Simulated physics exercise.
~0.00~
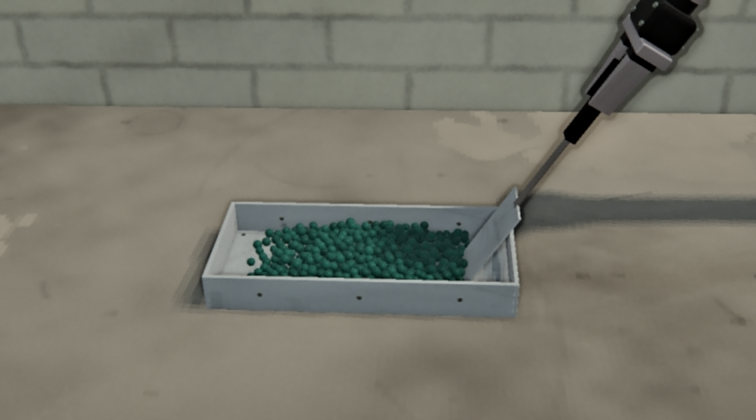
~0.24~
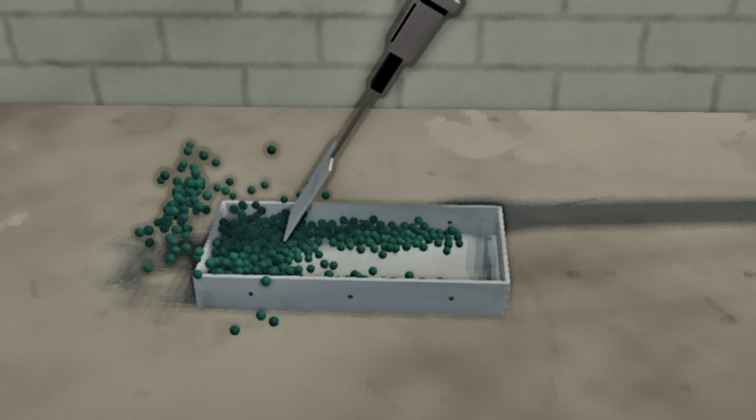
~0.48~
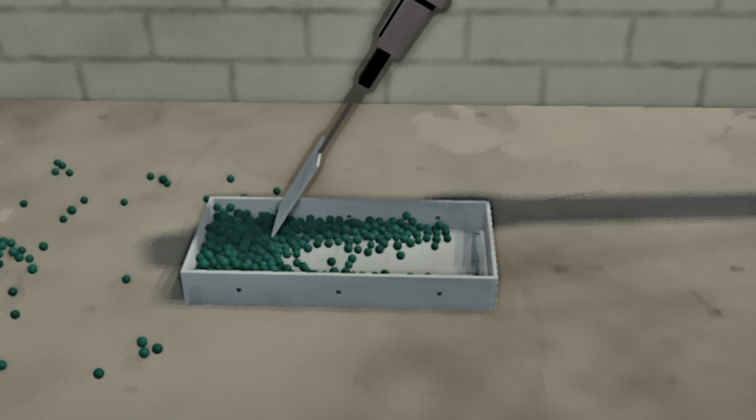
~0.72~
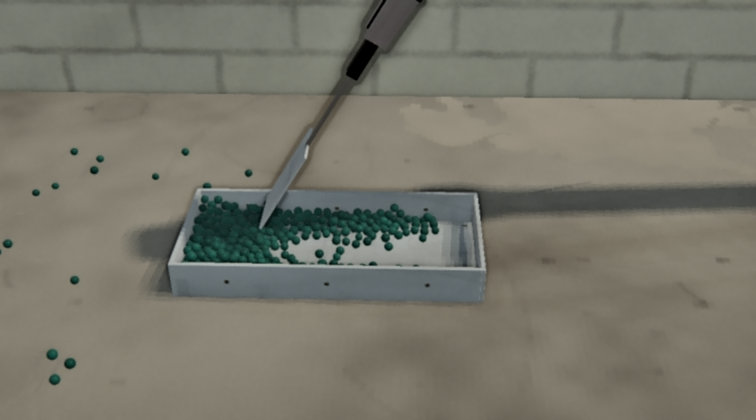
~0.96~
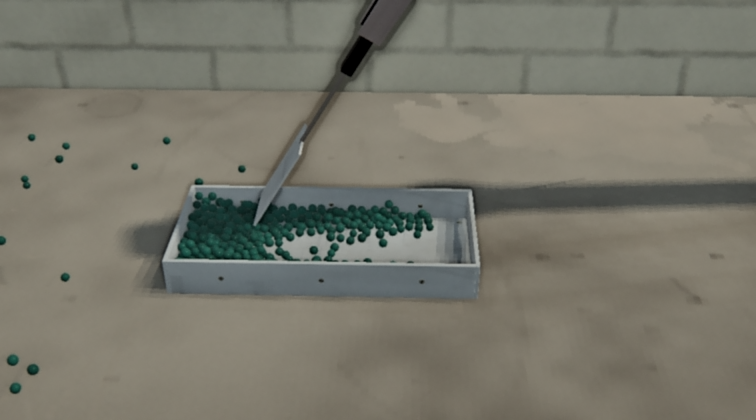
On a table, a robot's blade sweeps green beads left through a tray, spilling many outside.
